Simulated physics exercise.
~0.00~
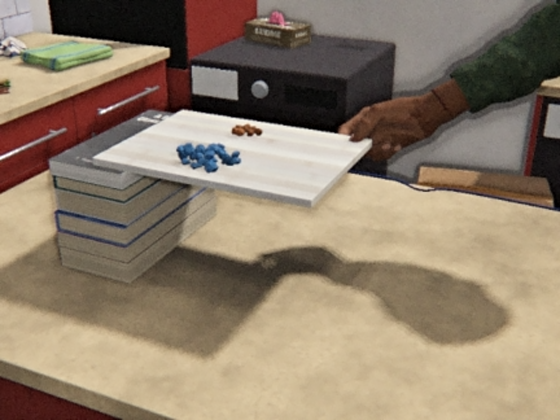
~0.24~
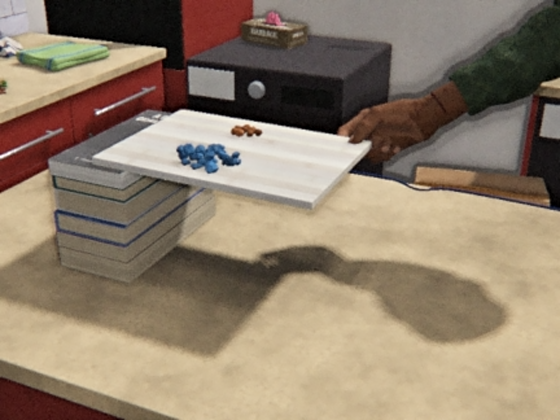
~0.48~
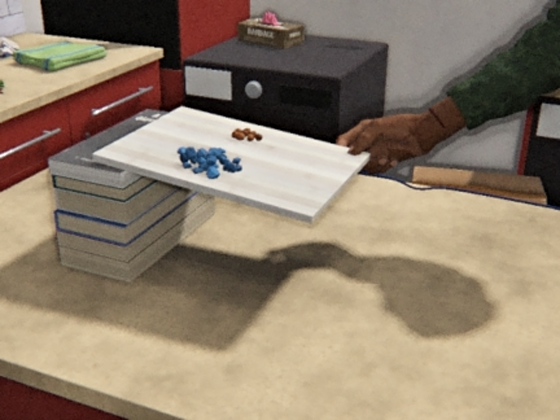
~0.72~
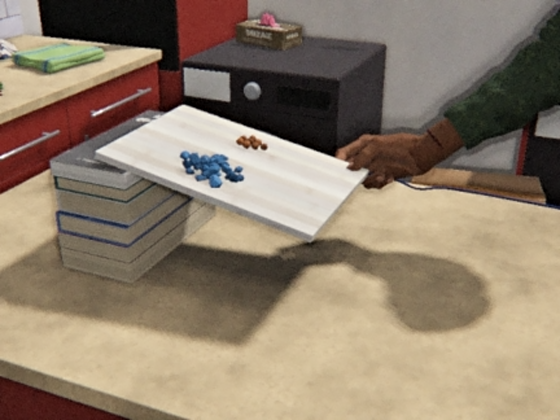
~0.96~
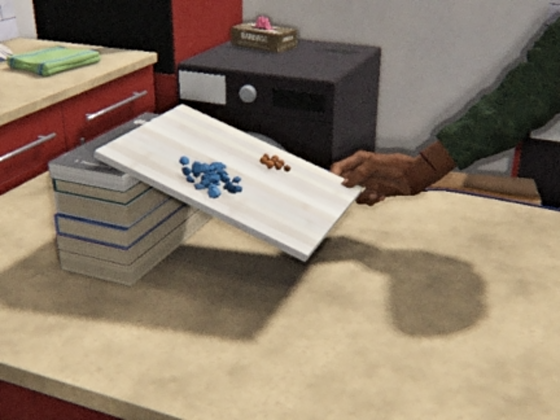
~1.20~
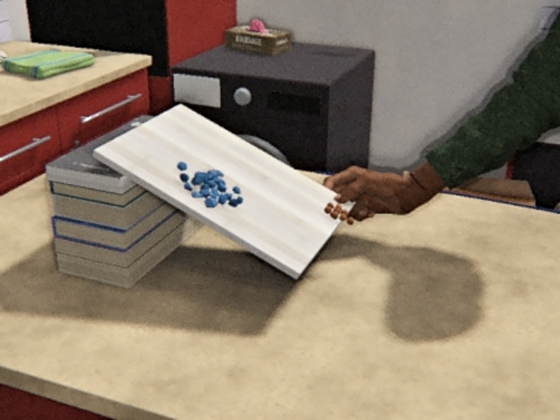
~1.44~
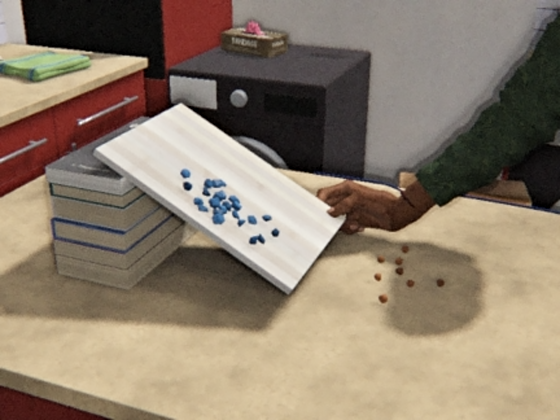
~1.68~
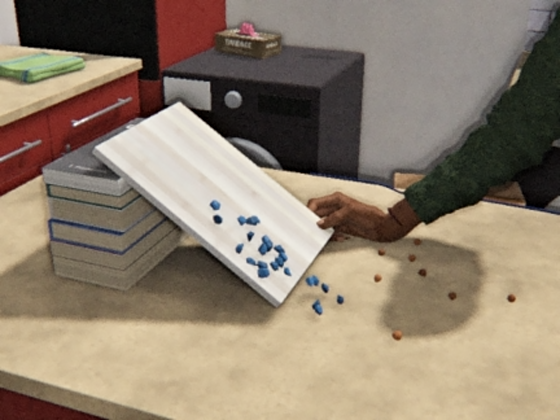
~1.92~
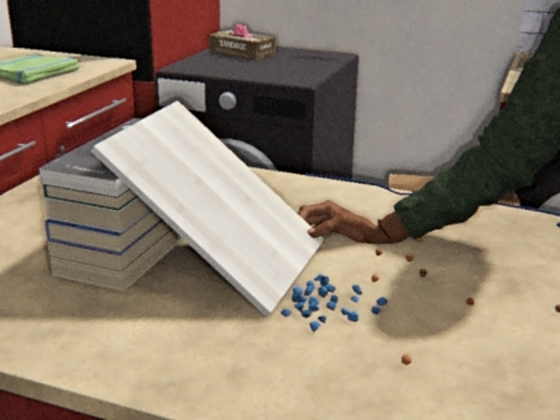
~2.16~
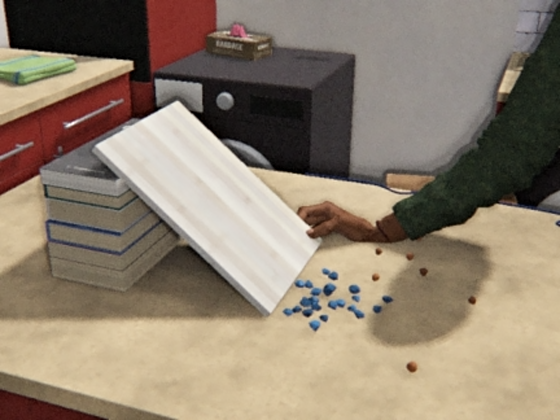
On a kitchen counter, a hand lowered one end of a white board propped on a stack of books until it reached the surface. The small orange pieces slid off first, then the blue ones, and the orange ended up scattered farther away.
